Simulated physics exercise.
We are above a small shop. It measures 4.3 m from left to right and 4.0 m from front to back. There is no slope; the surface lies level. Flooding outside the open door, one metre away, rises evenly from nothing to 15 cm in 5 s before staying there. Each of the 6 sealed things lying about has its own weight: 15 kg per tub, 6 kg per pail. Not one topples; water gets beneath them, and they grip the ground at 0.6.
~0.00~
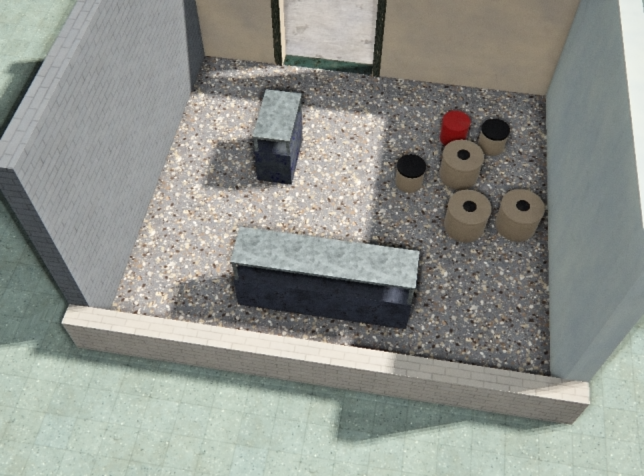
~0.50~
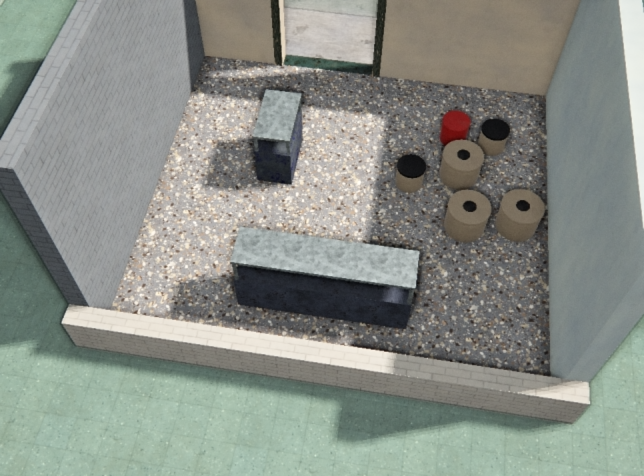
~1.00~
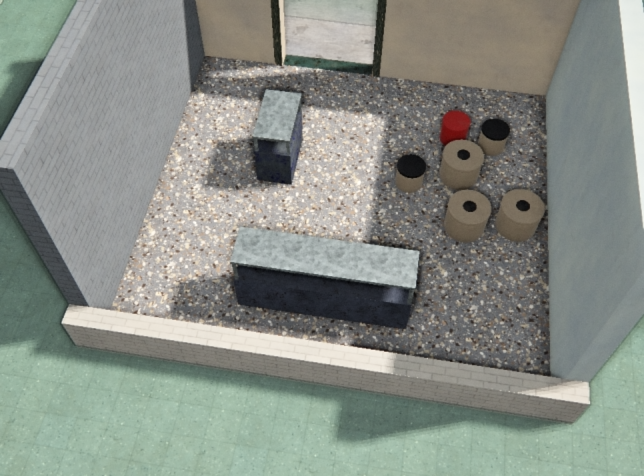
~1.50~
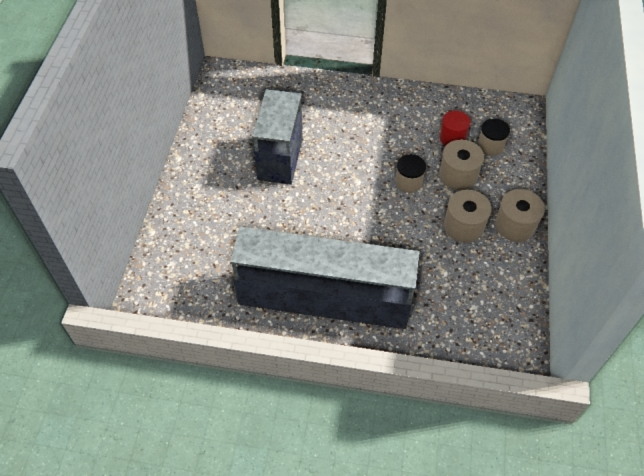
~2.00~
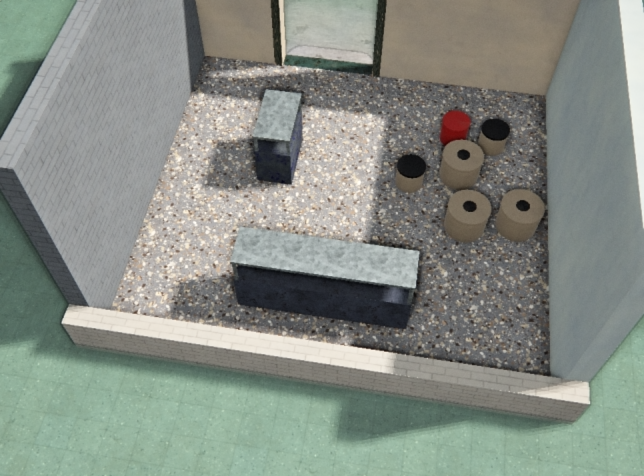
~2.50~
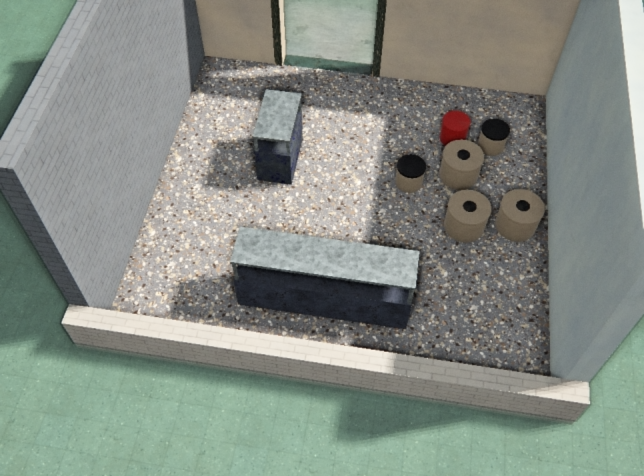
Nothing inside the small shop moves: the red pail, the tan and dark-topped round containers on the right, and the two stone-topped counters all stay put on the speckled floor. Beyond the open doorway at the back, the pale ground gradually takes on a greenish tint.
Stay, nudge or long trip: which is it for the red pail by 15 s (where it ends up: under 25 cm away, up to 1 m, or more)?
It keeps close.
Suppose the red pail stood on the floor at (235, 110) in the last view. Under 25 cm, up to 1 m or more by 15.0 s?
Well, it sits tight.
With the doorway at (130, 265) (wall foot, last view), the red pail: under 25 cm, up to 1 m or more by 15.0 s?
Well, the red pail doesn't really go anywhere.
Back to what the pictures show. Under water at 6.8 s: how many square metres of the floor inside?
Wet: Near 9.0 m2.
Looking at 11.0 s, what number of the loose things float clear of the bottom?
At that time, 0.
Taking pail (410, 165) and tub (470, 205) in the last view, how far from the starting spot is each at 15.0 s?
In turn: 5 cm, 0 cm.
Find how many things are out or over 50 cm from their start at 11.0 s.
Count then: 0.
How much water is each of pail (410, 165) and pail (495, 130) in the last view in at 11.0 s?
About 5 and 1 cm.
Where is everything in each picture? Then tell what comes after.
The red pail at (457, 121) rests on the ground; water covers 0.0 m2; 0 of 6 have shifted, in the first picture.
The red pail at (457, 121) rests on the ground; water covers 0.0 m2; 0 of 6 have shifted, in the second picture.
The red pail at (457, 121), on the bottom; water covers 0.0 m2; 0 of 6 have shifted, in the third picture.
The red pail at (457, 121) rests on the ground; 0.0 m2 under water; 0 of 6 have shifted, in the fourth picture.
The red pail at (457, 121) rests on the ground; water covers 0.0 m2; 0 of 6 have shifted, in the fifth picture.
The red pail at (457, 121) rests on the ground; water covers 0.0 m2; 0 of 6 have shifted, in the sixth picture.
After 3.5 s the red pail is near (457, 121), 0.0 m from its start, aground; 0 afloat.
After 6.8 s the red pail is near (457, 121), 0.0 m from its start, aground; 0 afloat.
After 11.0 s the red pail is near (457, 121), 0.0 m from its start, aground; 0 afloat.
After 15.0 s the red pail is near (457, 121), 0.0 m from its start, aground; 0 afloat.
